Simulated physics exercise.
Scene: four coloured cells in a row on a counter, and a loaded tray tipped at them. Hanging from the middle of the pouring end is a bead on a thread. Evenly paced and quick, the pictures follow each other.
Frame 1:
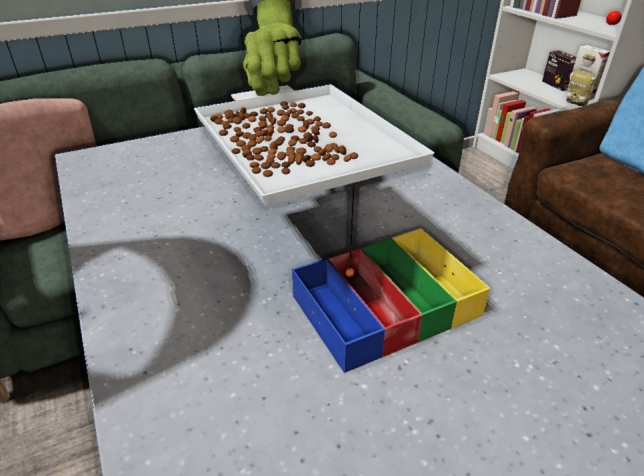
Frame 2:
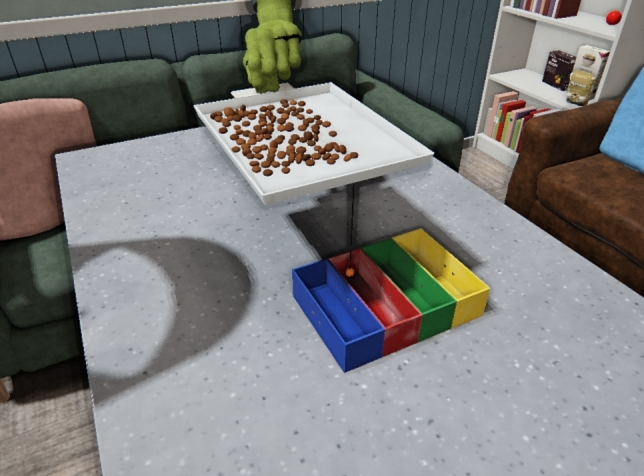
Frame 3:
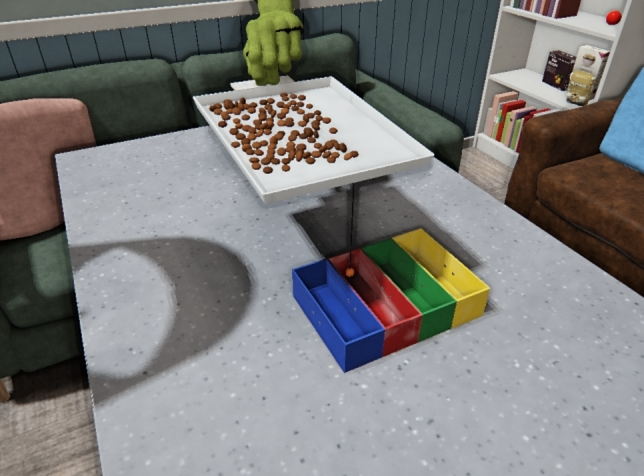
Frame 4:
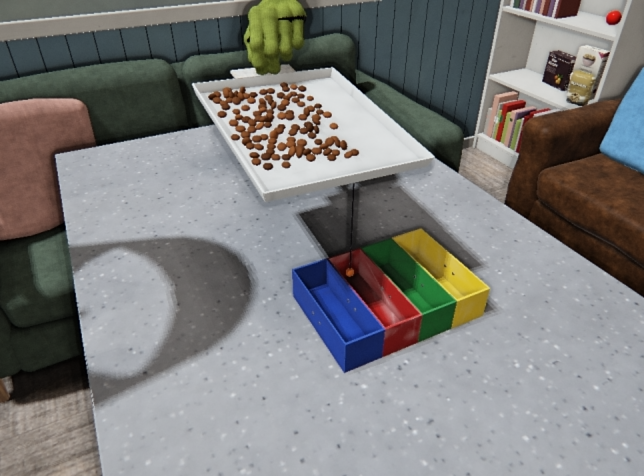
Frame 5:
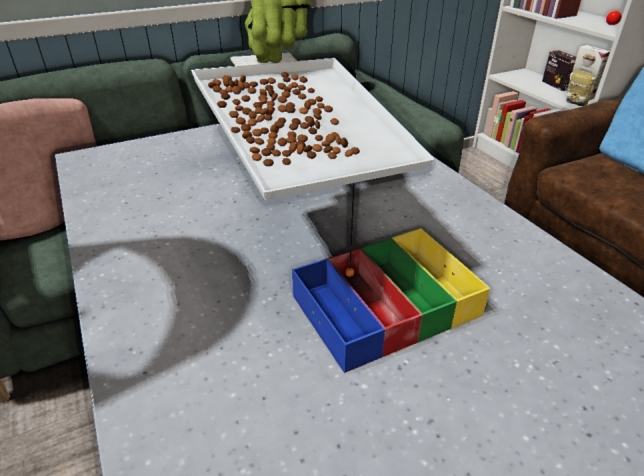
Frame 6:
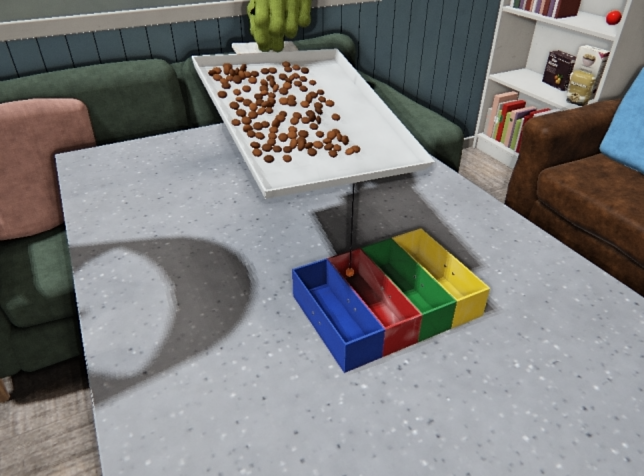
A green hand slowly raises the far end of a white tray of brown bits.
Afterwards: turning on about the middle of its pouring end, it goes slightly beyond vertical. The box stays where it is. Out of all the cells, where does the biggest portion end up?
In the green cell.
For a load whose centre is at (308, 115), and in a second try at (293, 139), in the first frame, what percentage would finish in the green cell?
First try 50 %, second try 50 %.
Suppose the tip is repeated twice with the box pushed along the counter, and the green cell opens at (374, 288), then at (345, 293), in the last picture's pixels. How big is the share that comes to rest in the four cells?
You'd see around 70 per cent and then around 40 per cent.
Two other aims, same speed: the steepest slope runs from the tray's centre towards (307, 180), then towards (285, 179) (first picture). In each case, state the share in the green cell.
About 0 % and about 0 %.
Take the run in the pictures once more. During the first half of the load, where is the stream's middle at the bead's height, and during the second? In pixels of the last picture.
Earlier half at (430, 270), later half at (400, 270).
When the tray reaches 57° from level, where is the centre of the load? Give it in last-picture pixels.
I'd mark it close to (373, 163).
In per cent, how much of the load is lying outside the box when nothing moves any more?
Estimate: Around 10 percent.
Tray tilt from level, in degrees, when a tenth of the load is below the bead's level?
The angle is roughly 70° at that point.
Shortly afterwards, tray tipped steeply; all but a few on the tray; only a few falling or outside the box.
Next, tray tipped right over; near a third on the tray; near a quarter in the green cell; near a quarter in the yellow cell; a little in the red cell; only a few in the blue cell; near a quarter falling or outside the box.
Some moments later, tray tipped past a quarter turn; near a third in the green cell; near a quarter in the yellow cell; near a quarter in the red cell; a little in the blue cell; a little falling or outside the box.
In the end, tray tipped past a quarter turn; near a third in the green cell; near a quarter in the yellow cell; near a quarter in the red cell; a little in the blue cell; a little outside the box.
